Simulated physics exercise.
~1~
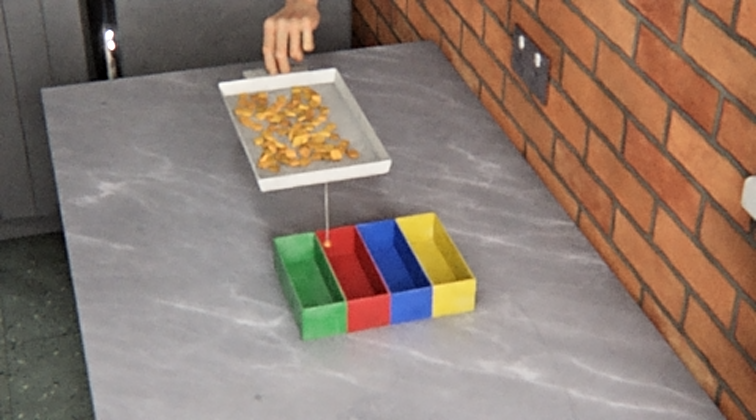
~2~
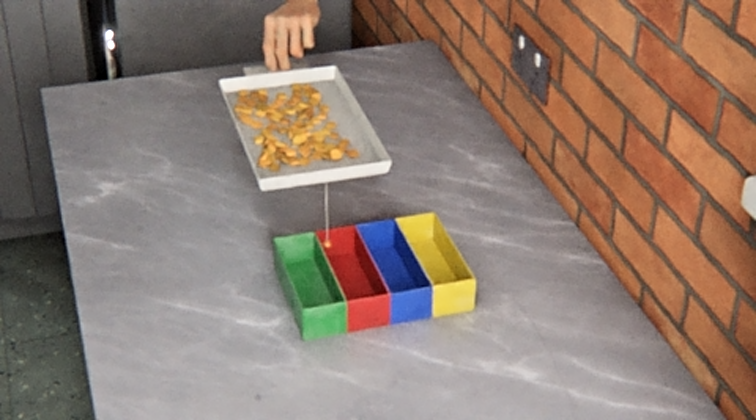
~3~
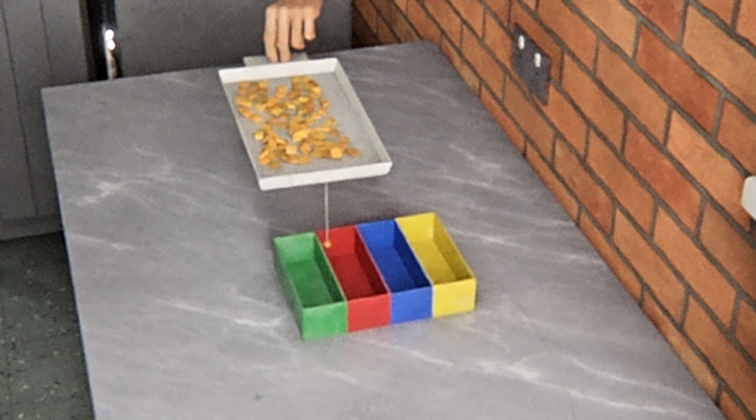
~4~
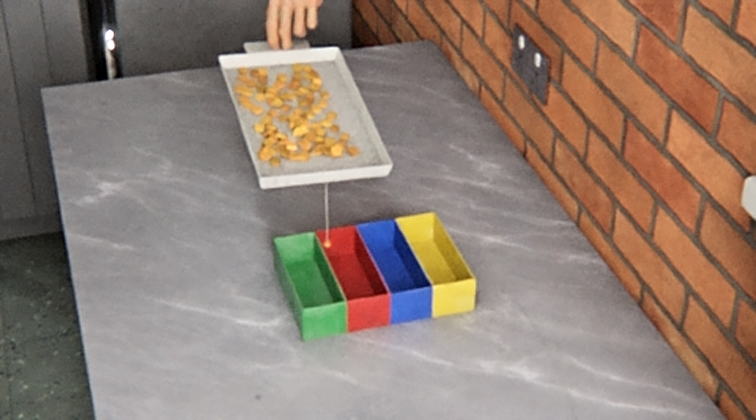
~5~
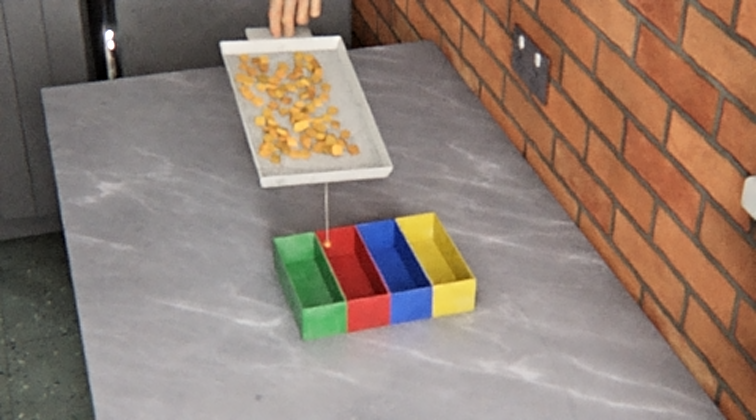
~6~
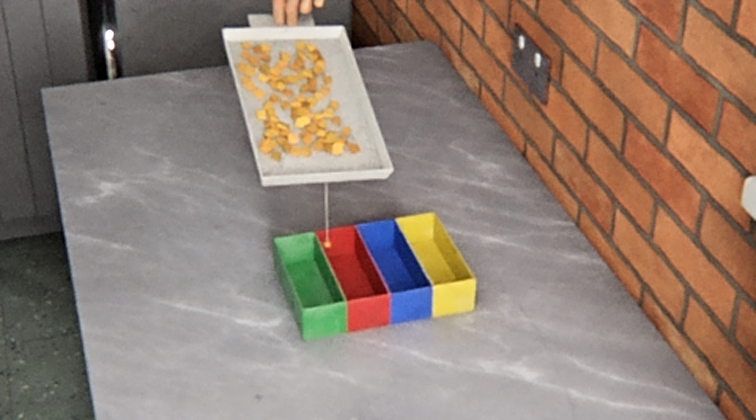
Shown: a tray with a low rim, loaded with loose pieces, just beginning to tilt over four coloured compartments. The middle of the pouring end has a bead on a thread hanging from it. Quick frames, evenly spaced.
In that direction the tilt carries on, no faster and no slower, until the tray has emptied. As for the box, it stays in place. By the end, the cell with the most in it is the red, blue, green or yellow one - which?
The blue one.
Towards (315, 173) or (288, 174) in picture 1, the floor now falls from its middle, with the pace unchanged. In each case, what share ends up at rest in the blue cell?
I'd expect around 10 in a hundred first and around 0 in a hundred second.
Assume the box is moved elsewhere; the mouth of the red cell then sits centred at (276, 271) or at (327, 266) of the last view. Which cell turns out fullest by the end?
One: The cell in yellow. Two: The blue cell.
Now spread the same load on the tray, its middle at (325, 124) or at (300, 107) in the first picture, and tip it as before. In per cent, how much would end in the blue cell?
First case around 70 %, second case around 60 %.
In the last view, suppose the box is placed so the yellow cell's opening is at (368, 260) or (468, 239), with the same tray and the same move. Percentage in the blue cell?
The first gives 20 %, the second 10 %.
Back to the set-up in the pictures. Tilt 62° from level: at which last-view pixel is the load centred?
Around (352, 155).
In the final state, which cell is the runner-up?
Second: The red cell.
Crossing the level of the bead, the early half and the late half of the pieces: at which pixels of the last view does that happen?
(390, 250) for the early half, (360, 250) for the late half.
Shortly afterwards, tray tipped steeply; the whole lot on the tray.
Next, tray tipped right over; near two thirds on the tray; near a quarter in the blue cell; a little in the red cell; a little in the yellow cell; a little falling or outside the box.
Some moments later, tray tipped past a quarter turn; near half in the blue cell; near a third in the red cell; a little in the green cell; a little in the yellow cell.
In the end, tray tipped past a quarter turn; near half in the blue cell; near a third in the red cell; a little in the green cell; a little in the yellow cell.
